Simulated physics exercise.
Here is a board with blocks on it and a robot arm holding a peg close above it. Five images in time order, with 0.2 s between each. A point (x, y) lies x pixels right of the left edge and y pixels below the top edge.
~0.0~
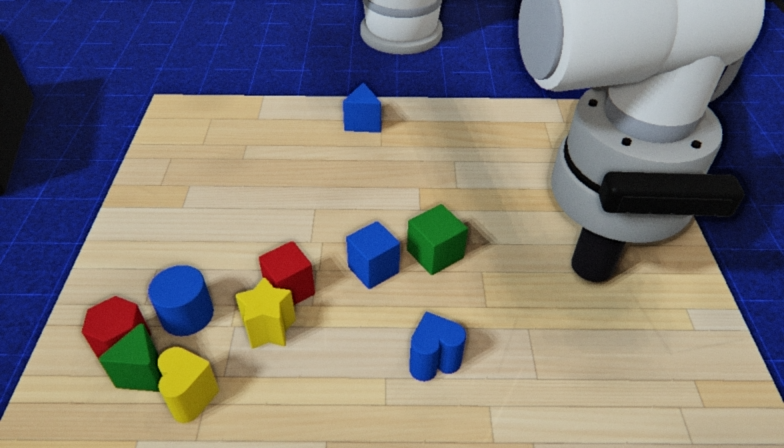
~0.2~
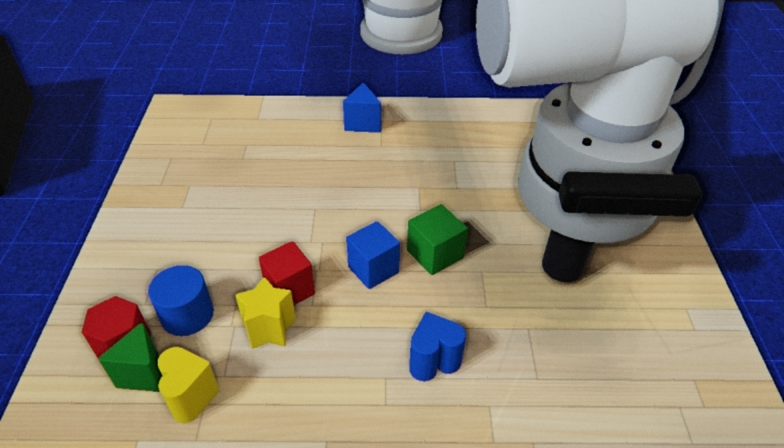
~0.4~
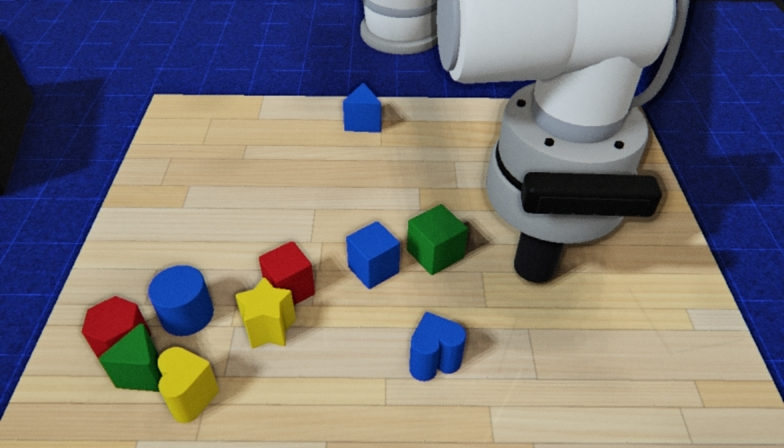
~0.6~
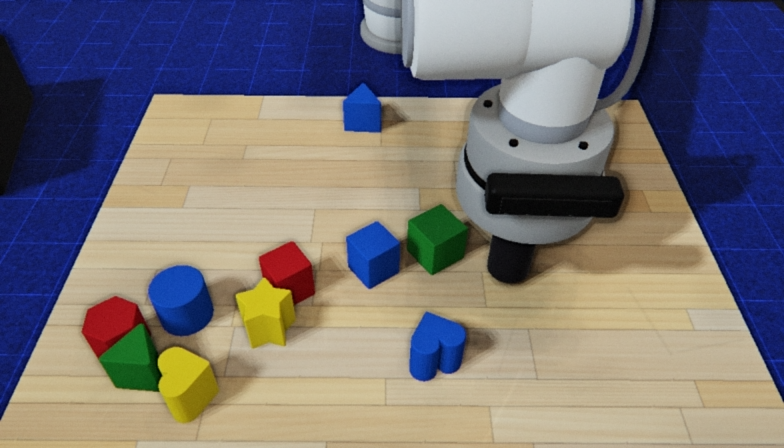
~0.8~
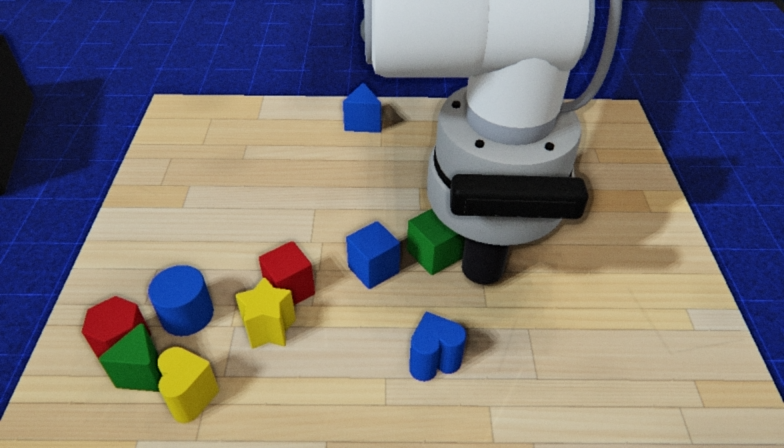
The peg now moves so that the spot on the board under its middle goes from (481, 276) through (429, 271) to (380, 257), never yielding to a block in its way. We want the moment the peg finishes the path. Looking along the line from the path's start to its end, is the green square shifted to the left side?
No, that is not how it ends up.
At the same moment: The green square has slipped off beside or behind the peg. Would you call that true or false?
The statement is true.
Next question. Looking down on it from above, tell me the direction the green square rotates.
Spins clockwise.
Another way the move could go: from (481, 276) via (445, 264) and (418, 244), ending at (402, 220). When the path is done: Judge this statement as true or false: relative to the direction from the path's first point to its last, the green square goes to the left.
Verdict: True.
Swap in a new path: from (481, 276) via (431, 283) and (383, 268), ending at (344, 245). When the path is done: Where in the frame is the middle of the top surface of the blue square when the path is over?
It ends at (303, 225).
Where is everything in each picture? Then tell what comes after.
In the first frame, peg's lower end at (592, 267); red square at (285, 260); blue square at (373, 239); green square at (438, 224).
In the second frame, peg at (562, 267); blocks still.
In the third frame, peg at (534, 267); blocks still.
In the fourth frame, peg at (508, 268); blocks still.
In the fifth frame, peg at (482, 269); red square at (285, 260); blue square at (373, 239); green square at (438, 224).
What follows on the original path. One third of the way, peg at (446, 266); green square at (420, 217), turned 15° clockwise.
Two thirds of the way, peg at (412, 258); blue square at (365, 238); green square at (400, 205), turned 35° clockwise.
At the end, peg at (380, 249); red square still; blue square at (332, 237), turned 25° anticlockwise; green square at (392, 198), turned 50° clockwise.
